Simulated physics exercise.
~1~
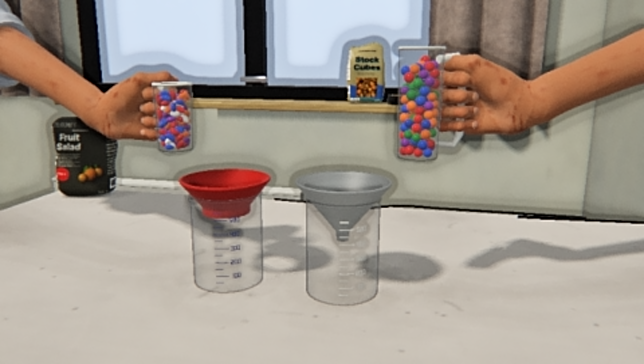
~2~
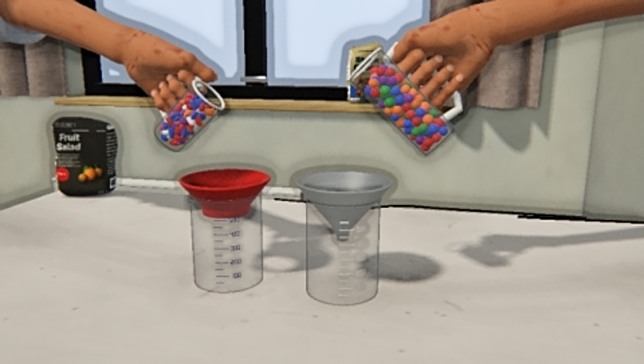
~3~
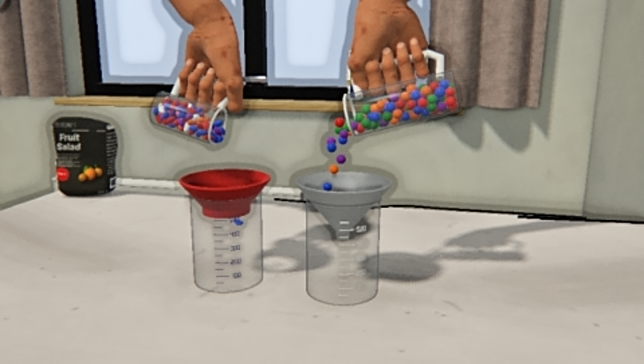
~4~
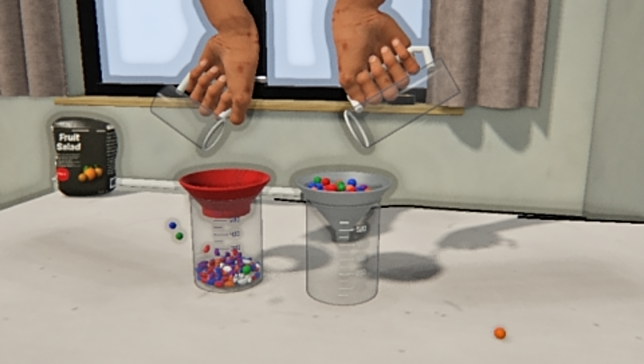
Colorful little balls were tipped from two clear cups by a pair of hands, dropping through the red funnel into the left jar, while on the right nearly all stayed stuck in the gray funnel, its jar empty, with a few stray balls outside.
